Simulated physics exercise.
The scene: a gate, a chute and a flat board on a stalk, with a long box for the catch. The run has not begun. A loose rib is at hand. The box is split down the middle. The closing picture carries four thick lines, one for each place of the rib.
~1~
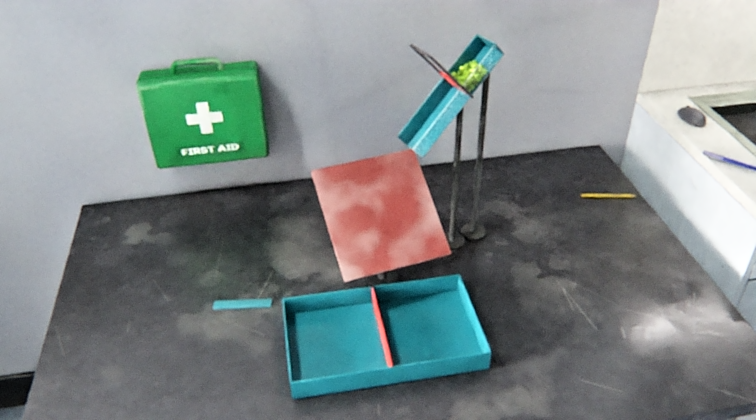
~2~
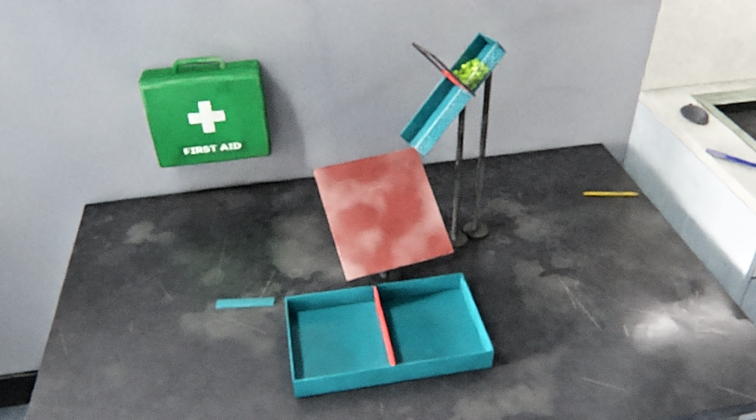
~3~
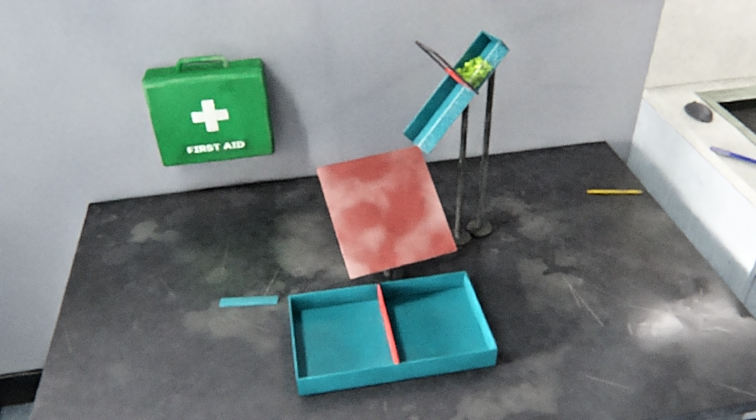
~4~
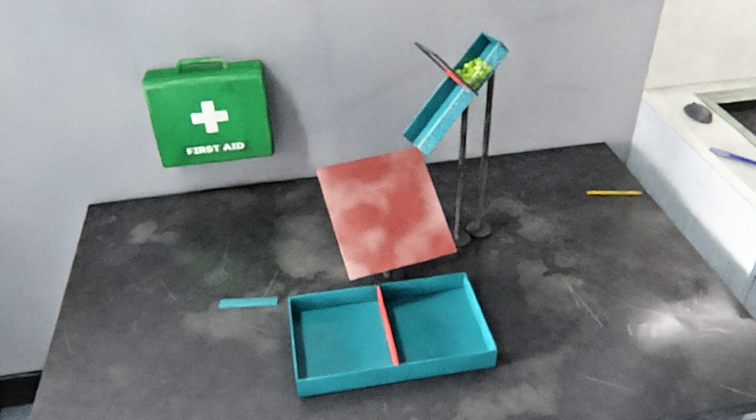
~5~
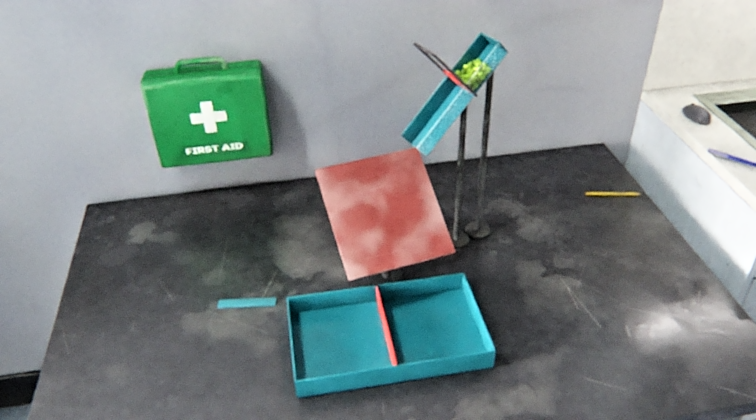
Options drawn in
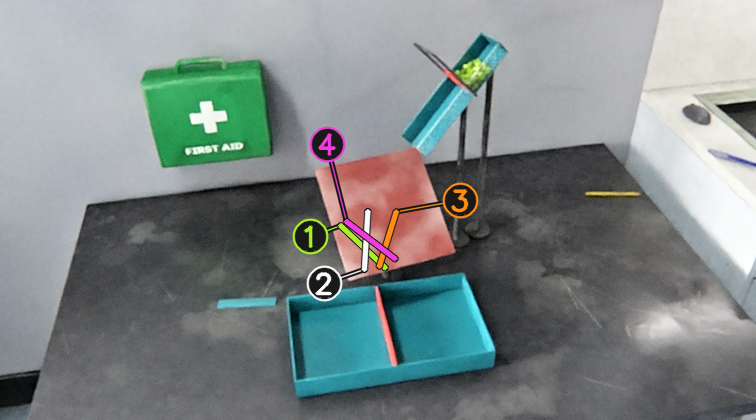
A blue chute holding green peas stays still above a tilted red board and divided box.
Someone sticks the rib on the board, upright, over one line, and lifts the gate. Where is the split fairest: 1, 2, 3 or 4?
2 works best here.
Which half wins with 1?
The right half.
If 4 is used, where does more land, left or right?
The right half.
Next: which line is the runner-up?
Here it is line 3.
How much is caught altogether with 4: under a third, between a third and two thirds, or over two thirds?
It is over two thirds.
On the marked copy, line 1 from (340, 225) to (385, 267); line 2 from (367, 211) to (364, 269); line 3 from (396, 211) to (379, 266); line 4 from (346, 221) to (395, 258).
If 1 is chosen, of what is caught, a stray few in the left half, nearly all in the right.
If 2 is chosen, of what is caught, about two thirds in the left half, about a third in the right.
If 3 is chosen, of what is caught, most in the left half, about a quarter in the right.
If 4 is chosen, of what is caught, a small part in the left half, nearly all in the right.
